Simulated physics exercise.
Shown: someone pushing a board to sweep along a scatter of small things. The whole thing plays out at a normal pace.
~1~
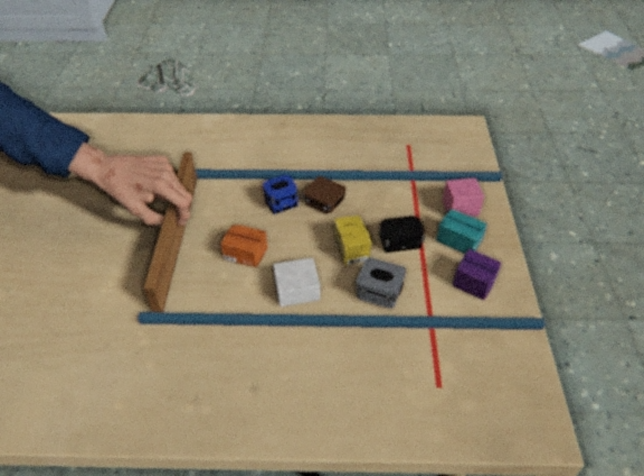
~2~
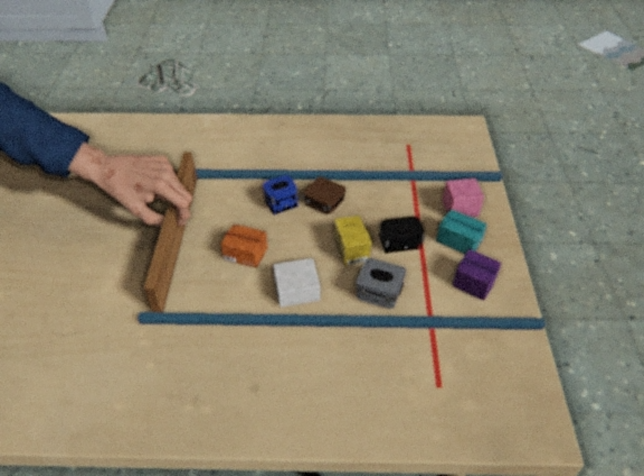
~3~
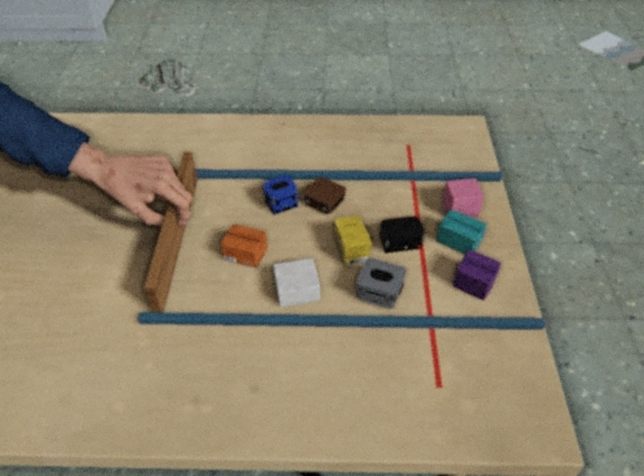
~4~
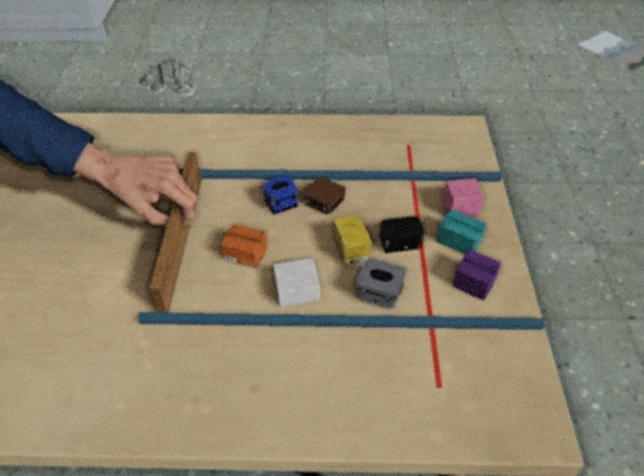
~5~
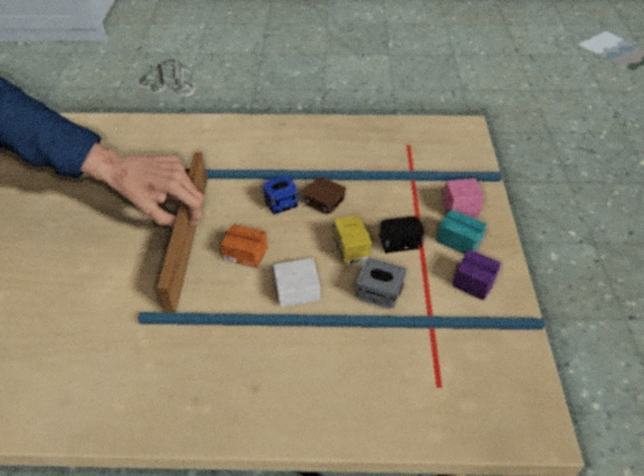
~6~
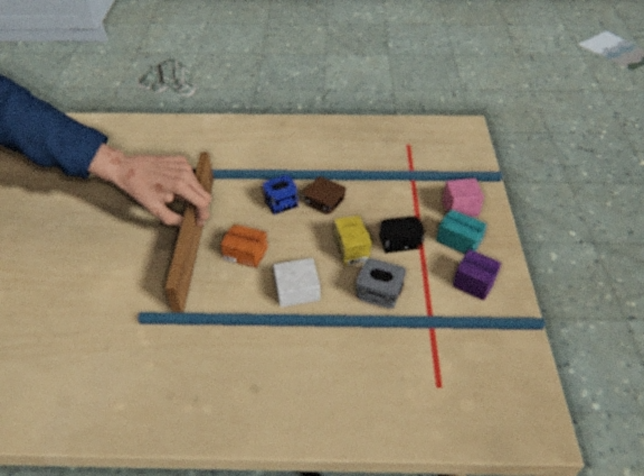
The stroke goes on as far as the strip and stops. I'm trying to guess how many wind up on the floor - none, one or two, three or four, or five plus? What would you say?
I expect that a single piece or a pair will leave the table.
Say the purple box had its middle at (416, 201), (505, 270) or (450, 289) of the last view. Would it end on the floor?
In sequence: It stays; it stays; it stays.
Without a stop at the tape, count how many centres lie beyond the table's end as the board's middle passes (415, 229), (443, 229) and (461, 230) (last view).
Per position: 1 / 4 / 4.
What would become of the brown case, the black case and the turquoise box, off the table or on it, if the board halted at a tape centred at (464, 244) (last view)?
In short: Brown case safe, black case gone, turquoise box gone.
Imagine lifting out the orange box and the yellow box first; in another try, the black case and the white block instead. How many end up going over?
Try 1: 0; try 2: 0.
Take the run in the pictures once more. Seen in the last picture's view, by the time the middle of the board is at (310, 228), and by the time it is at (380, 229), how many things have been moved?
Up to then 5, and up to the other point 9.
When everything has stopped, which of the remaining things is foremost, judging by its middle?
The purple box finishes nearest.
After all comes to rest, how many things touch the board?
In total, 3.
Soon after, none off yet; pink block at rest near (463, 199); purple box at rest near (477, 275); turquoise box at rest near (461, 233).
In the end, the number that fall off is one or two; gone, turquoise box.
